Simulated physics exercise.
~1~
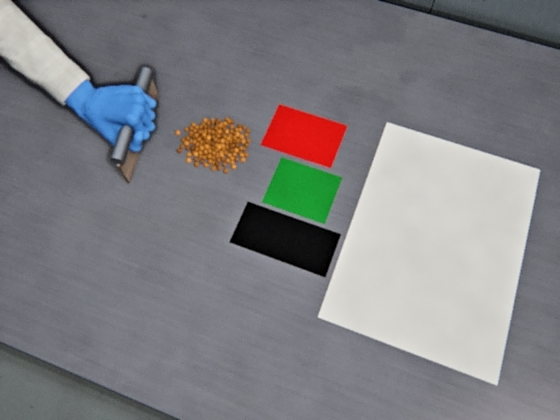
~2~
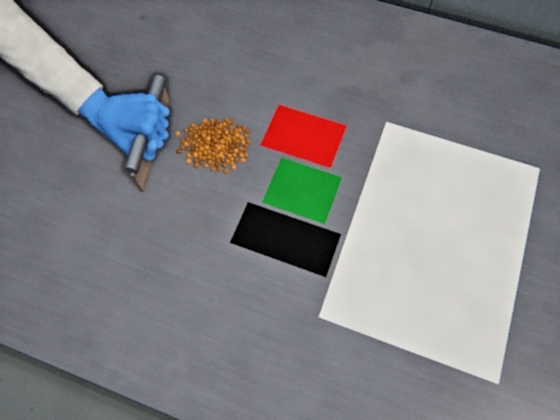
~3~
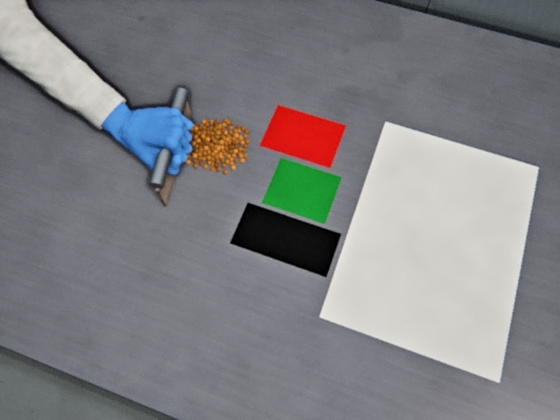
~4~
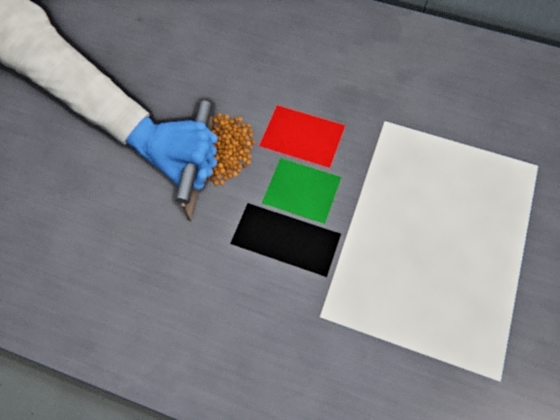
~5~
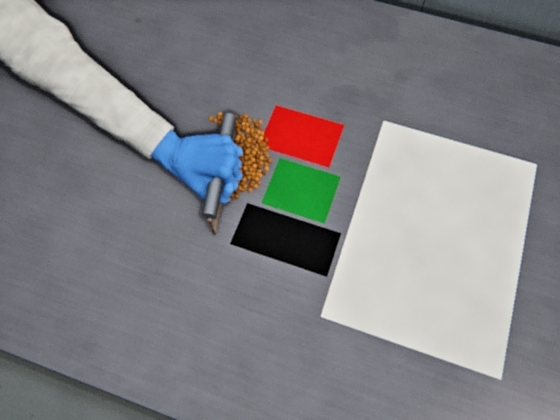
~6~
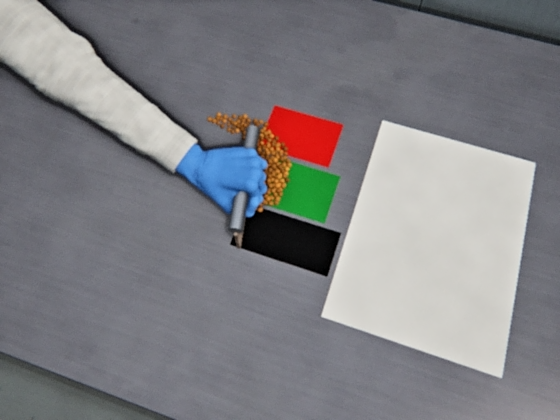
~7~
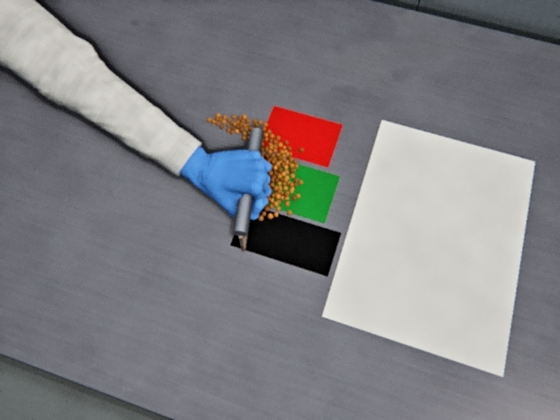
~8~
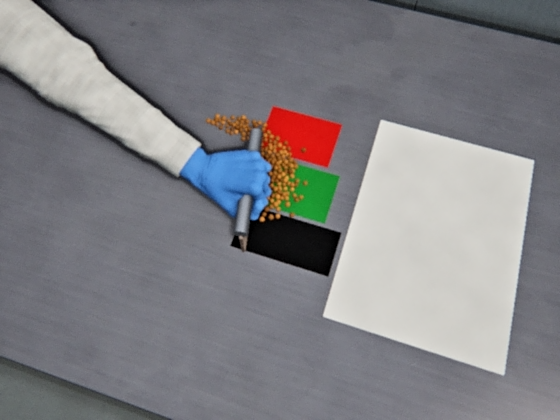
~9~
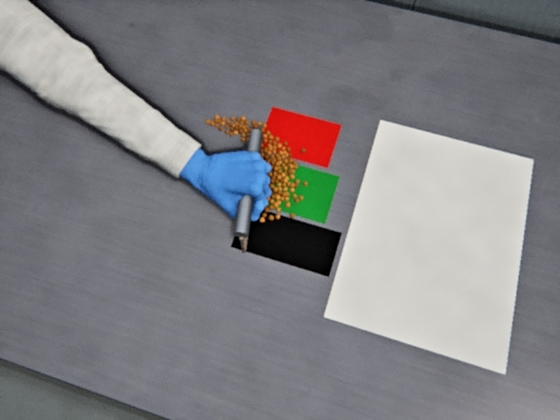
On a grey table, a gloved hand pushes orange-brown pieces partly onto coloured mats and stops.
